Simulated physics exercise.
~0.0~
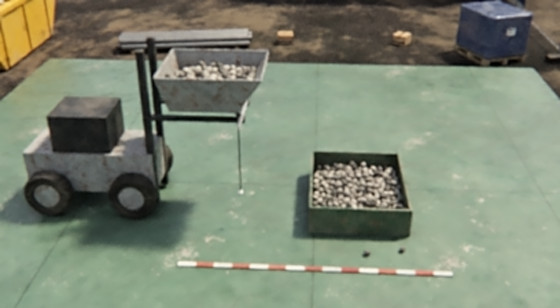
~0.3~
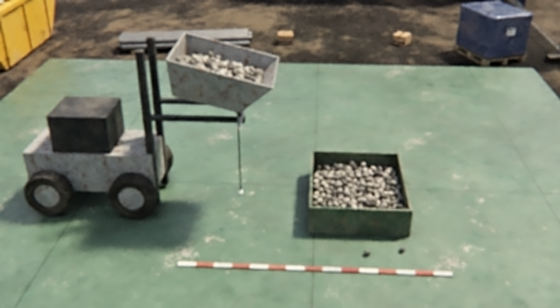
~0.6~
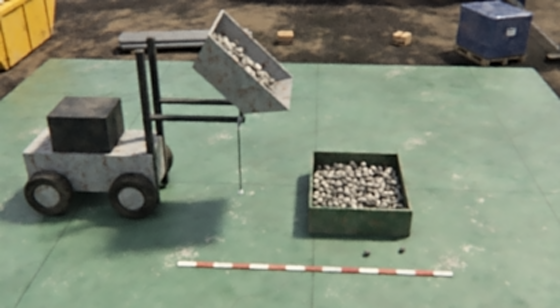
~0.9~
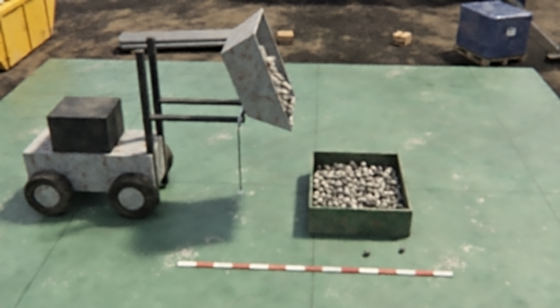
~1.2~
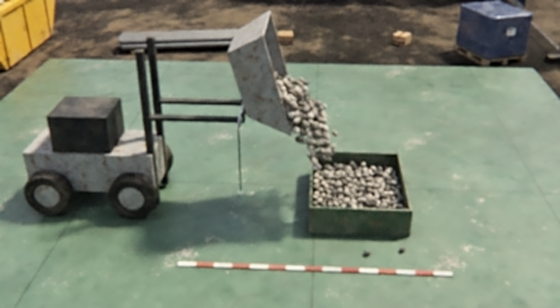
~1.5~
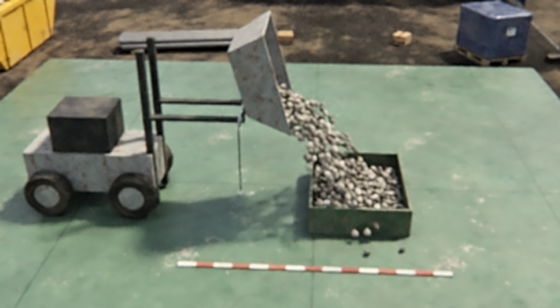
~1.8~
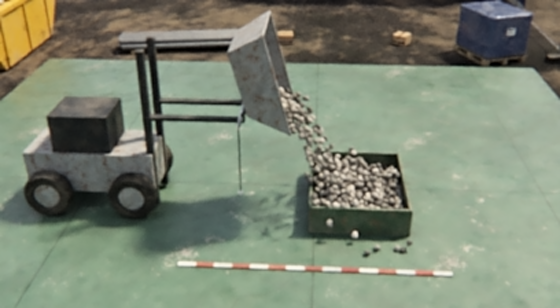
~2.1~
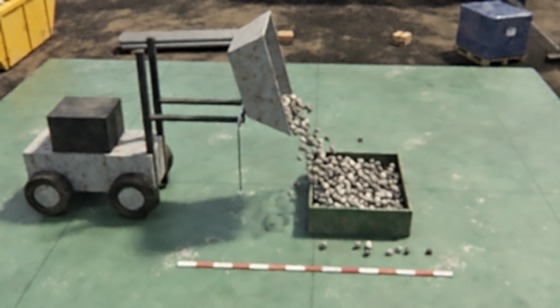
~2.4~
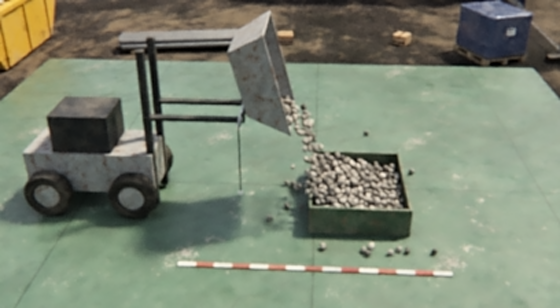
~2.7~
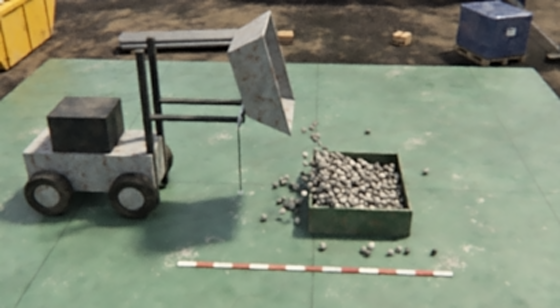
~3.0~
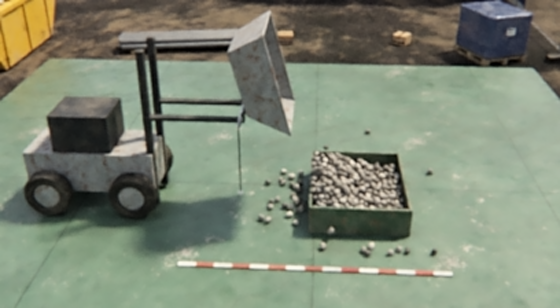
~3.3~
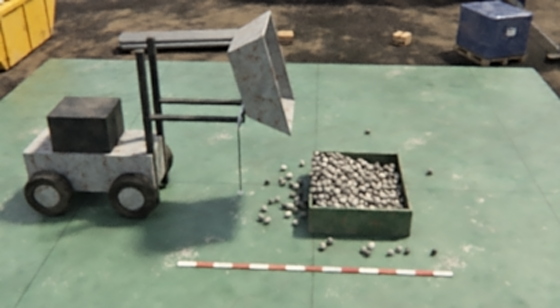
On a green floor in an outdoor yard, a small forklift on the left holds up a grey skip of pale stones, facing a dark green bin already holding similar stones, with a red and white striped staff lying in front. The skip tips steeply to the right, and its stones slide toward the lower edge. They pour out in a thick stream into the bin, while a few tumble onto the floor. The stream thins and stops as the skip empties. Finally, the skip stays tilted and empty above a heaped bin, with stray stones scattered around it.
